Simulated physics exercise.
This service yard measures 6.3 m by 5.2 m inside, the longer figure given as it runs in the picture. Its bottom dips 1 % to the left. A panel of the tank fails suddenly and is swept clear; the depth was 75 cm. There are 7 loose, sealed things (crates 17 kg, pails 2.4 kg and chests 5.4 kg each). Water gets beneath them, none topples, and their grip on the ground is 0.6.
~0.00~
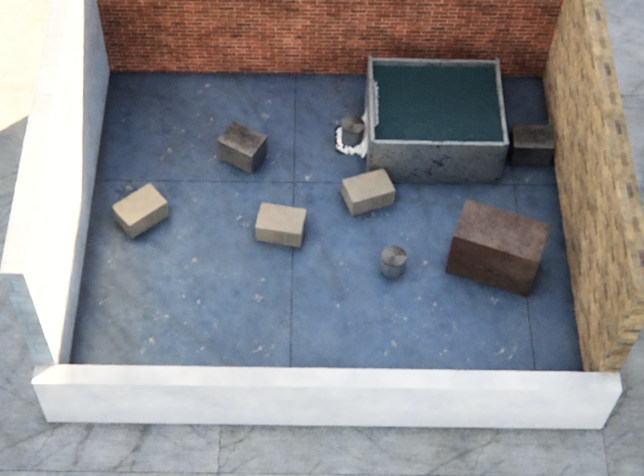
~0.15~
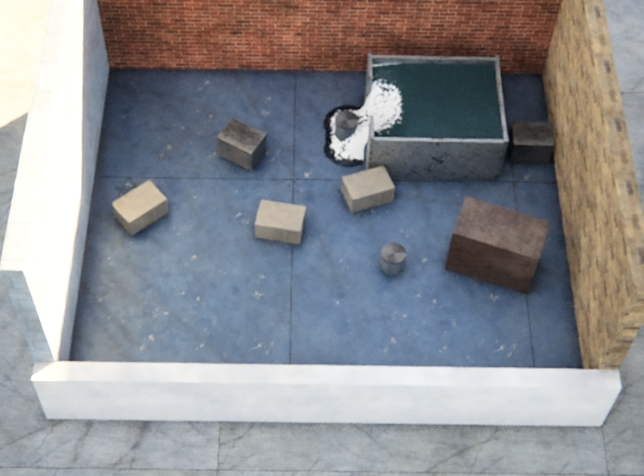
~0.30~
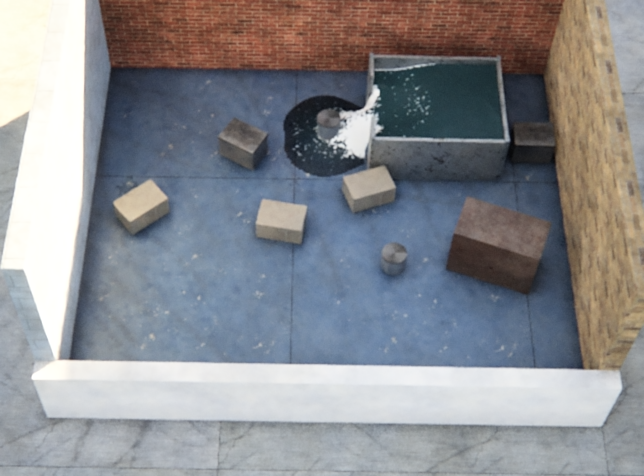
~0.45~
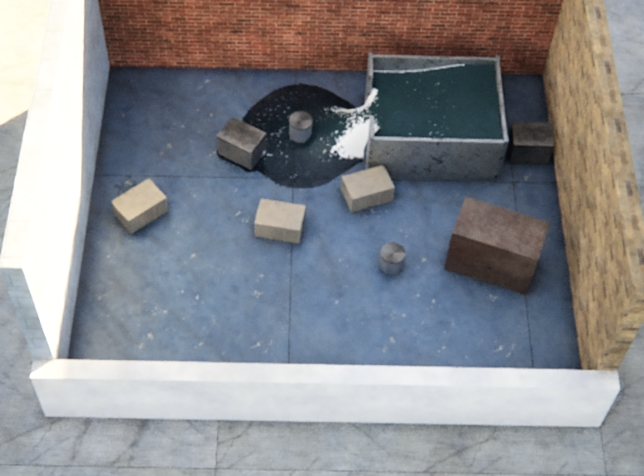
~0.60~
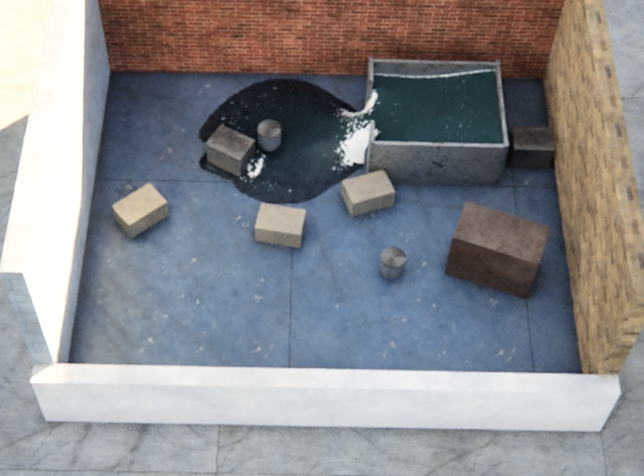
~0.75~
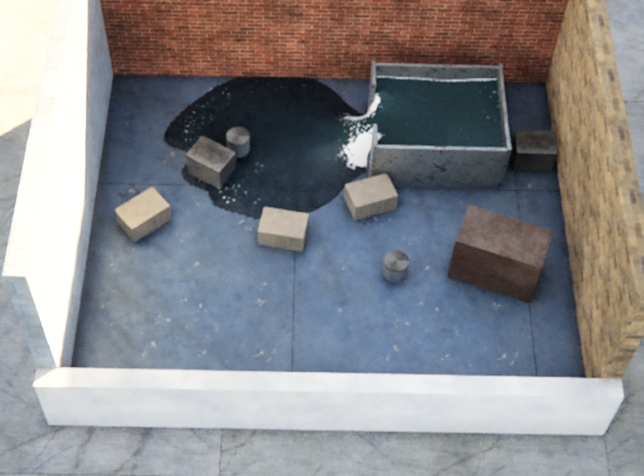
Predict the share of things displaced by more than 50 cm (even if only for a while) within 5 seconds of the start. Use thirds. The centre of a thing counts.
That comes to one to two thirds.
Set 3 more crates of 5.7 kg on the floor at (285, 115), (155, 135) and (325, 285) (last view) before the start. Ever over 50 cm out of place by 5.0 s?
In turn: Past it, past it, under.
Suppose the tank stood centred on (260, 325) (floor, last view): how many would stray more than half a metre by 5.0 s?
In that case 1 of them.
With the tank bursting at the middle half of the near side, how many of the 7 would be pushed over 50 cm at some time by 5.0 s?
Then 2.
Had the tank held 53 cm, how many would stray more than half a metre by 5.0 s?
In that case 3 of them.
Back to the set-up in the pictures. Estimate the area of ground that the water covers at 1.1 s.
Roughly 11.0 m2.
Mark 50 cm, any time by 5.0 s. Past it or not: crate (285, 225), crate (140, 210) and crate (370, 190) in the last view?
In turn: Less, over, short of it.
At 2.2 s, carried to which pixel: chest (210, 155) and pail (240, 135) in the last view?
Near (111, 179) and (107, 145).
After 1.1 s 2 of 7 are over 50 cm from their spots; 1 afloat.
After 2.2 s 3 of 7 are over 50 cm from their spots; 3 afloat.
After 3.5 s 3 of 7 are over 50 cm from their spots; 3 afloat.
After 5.0 s 3 of 7 are over 50 cm from their spots, and 3 have been at some point; 3 afloat.
